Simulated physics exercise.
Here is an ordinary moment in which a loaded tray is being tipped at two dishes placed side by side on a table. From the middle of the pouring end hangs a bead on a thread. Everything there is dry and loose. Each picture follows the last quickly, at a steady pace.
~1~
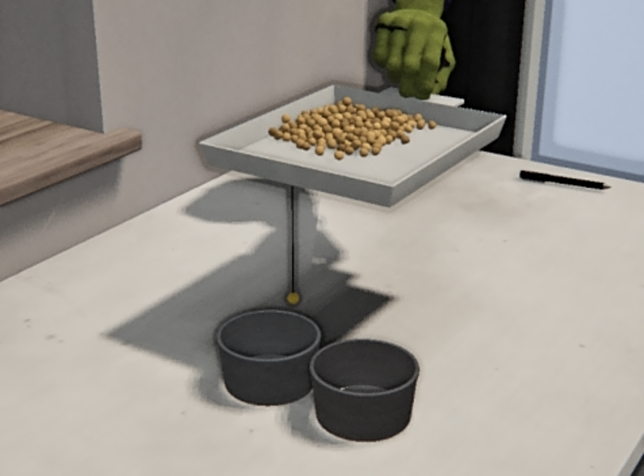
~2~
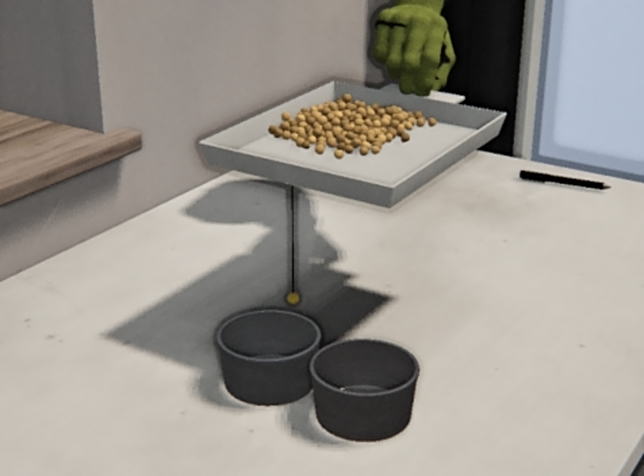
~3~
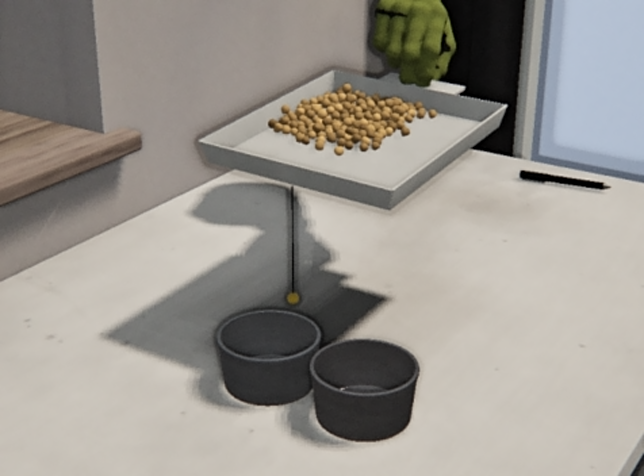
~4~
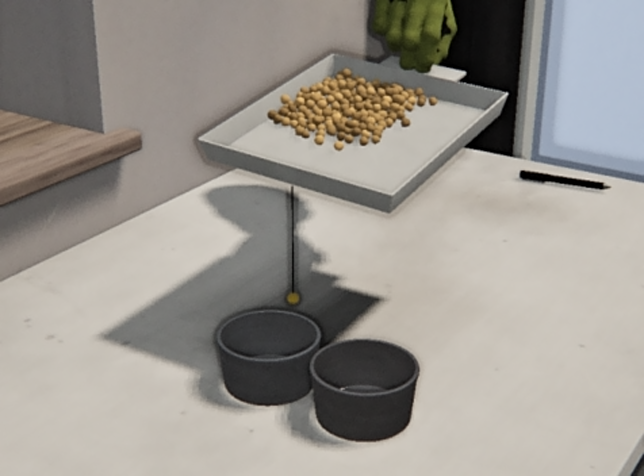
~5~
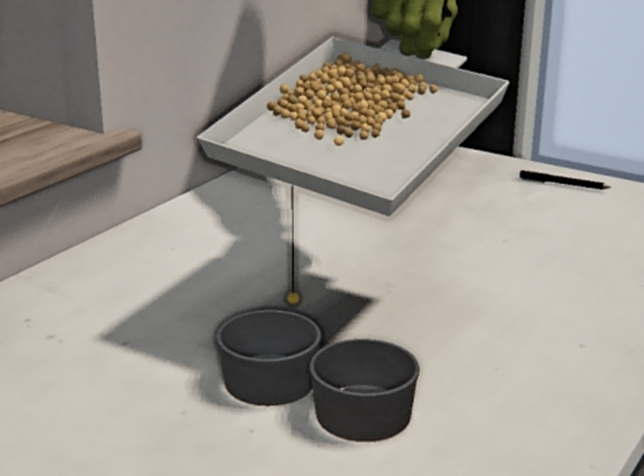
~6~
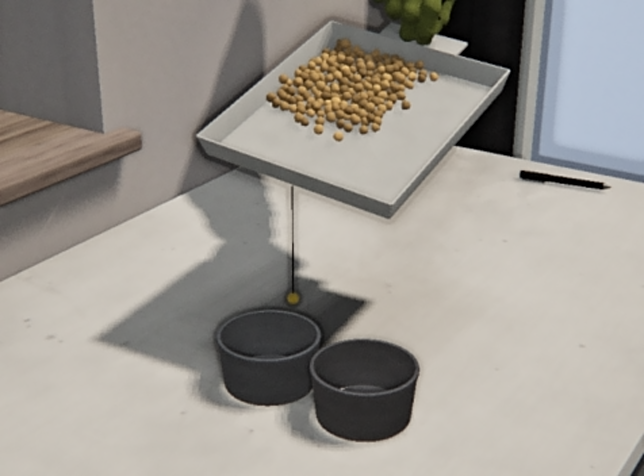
A pale grey square tray heaped with tan chickpeas hangs above a whitish table beside a grey wall, seen from slightly above by a still camera. Two round dark dishes sit side by side below, near a yellowish bead on a thread, with a green hand behind the tray and a black pen at right. The tray's far side rises steadily, its near edge slanting slightly down rightward.
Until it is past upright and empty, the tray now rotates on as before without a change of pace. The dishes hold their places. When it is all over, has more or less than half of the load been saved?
More than half.
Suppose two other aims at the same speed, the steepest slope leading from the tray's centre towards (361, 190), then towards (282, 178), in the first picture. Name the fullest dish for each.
Taking them in order: Right side, followed by left side.
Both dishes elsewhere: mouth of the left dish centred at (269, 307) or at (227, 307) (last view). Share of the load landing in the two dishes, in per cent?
First placement: Some 60 %; second placement: Some 50 %.
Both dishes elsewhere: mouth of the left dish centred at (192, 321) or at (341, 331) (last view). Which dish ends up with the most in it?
Right side first, Left side second.
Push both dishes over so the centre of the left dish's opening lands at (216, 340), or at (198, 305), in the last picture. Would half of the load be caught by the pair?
The first time it's lower than half, the second time lower than half.
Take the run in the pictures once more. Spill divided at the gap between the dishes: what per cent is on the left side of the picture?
Near 30 in a hundred.
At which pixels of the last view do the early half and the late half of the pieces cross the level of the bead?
Half one: (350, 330), half two: (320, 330).
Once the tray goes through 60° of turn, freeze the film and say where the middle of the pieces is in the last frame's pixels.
Look about (339, 162) in the last picture.
Soon after the last picture, tray tipped steeply; nearly all on the tray; a small part in the air.
A little later, tray tipped right over; most on the tray; a small part in the right dish; a stray few in the left dish; a stray few outside both; a stray few in the air.
Later still, tray tipped past a quarter turn; about a third in the right dish; about a quarter in the left dish; about a third outside both; a stray few in the air.
At rest, tray tipped past a quarter turn; about a third in the right dish; about a quarter in the left dish; about a third outside both; a stray few in the air.
